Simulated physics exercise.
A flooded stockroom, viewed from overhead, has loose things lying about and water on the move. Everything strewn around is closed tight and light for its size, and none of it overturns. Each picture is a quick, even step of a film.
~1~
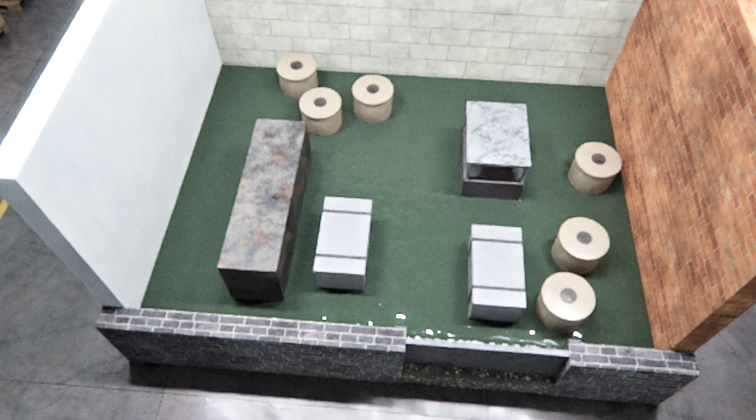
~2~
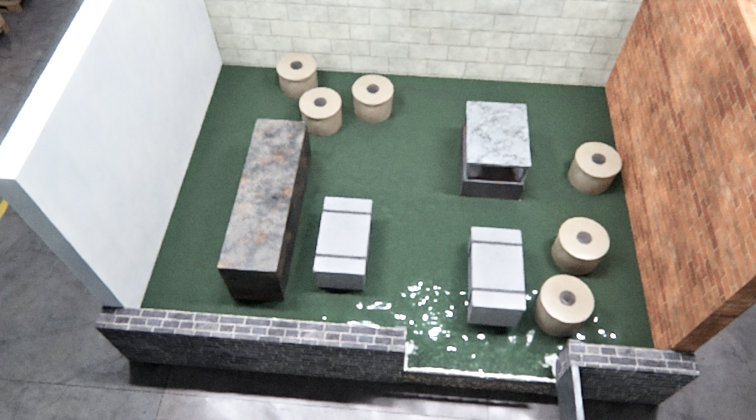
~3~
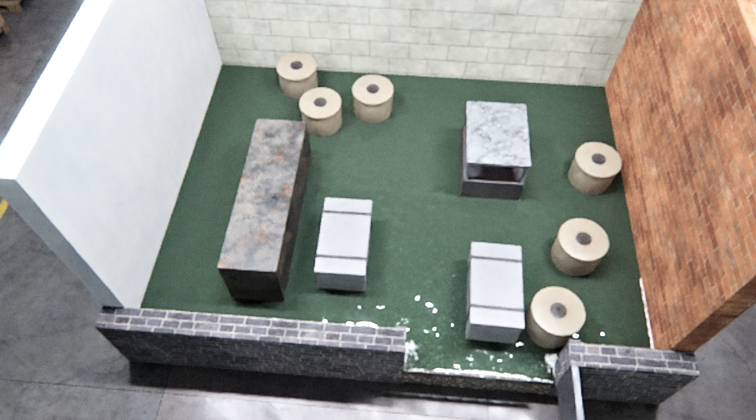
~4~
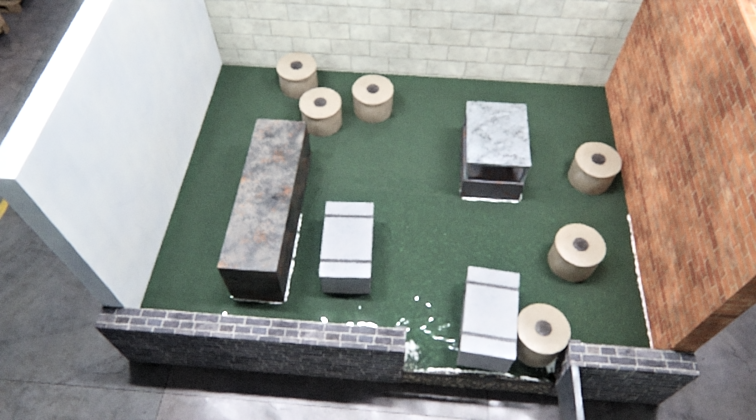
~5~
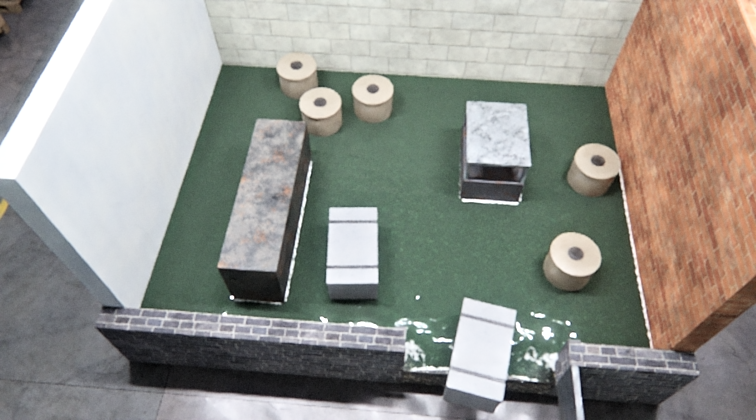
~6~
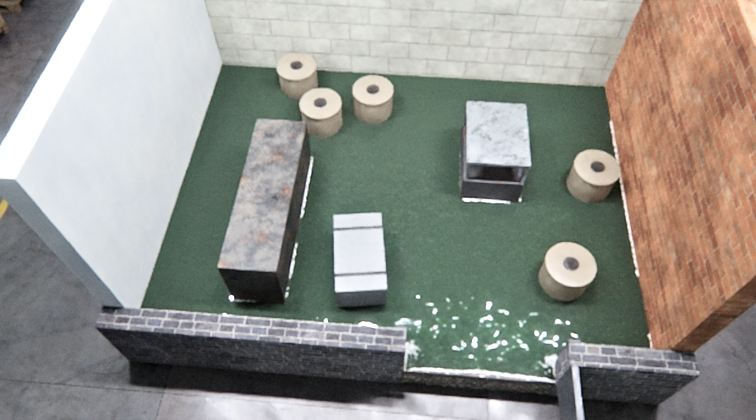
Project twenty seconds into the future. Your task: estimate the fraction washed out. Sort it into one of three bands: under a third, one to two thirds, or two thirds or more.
It falls in the top band, two thirds or more.
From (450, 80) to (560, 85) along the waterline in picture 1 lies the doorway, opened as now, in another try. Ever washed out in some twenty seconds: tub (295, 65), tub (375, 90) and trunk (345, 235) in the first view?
Object one: Leaves; object two: Leaves; object three: Remains.
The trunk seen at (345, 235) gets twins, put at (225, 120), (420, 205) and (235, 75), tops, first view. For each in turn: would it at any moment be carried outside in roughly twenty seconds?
Lab note - results by position: Retained, exited, retained.
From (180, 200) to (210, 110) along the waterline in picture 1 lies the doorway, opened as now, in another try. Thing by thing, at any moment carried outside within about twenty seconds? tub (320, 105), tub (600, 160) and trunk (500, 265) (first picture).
First flushed away, then held back, then held back.
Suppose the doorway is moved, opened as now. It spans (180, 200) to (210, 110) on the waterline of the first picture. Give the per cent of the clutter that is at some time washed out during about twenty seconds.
Roughly 40 in a hundred.
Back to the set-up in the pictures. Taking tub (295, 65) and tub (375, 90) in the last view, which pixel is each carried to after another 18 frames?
First one at roughly (360, 85), second at roughly (417, 159).
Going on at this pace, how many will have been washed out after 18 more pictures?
4 in all.
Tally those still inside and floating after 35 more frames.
Count: 2.
A moment on, 2 of 8 are out; 6 afloat.
Next, 4 of 8 are out; 4 afloat.
Later, 6 of 8 are out; 2 afloat.
In the end, 7 of 8 are out; 1 afloat.
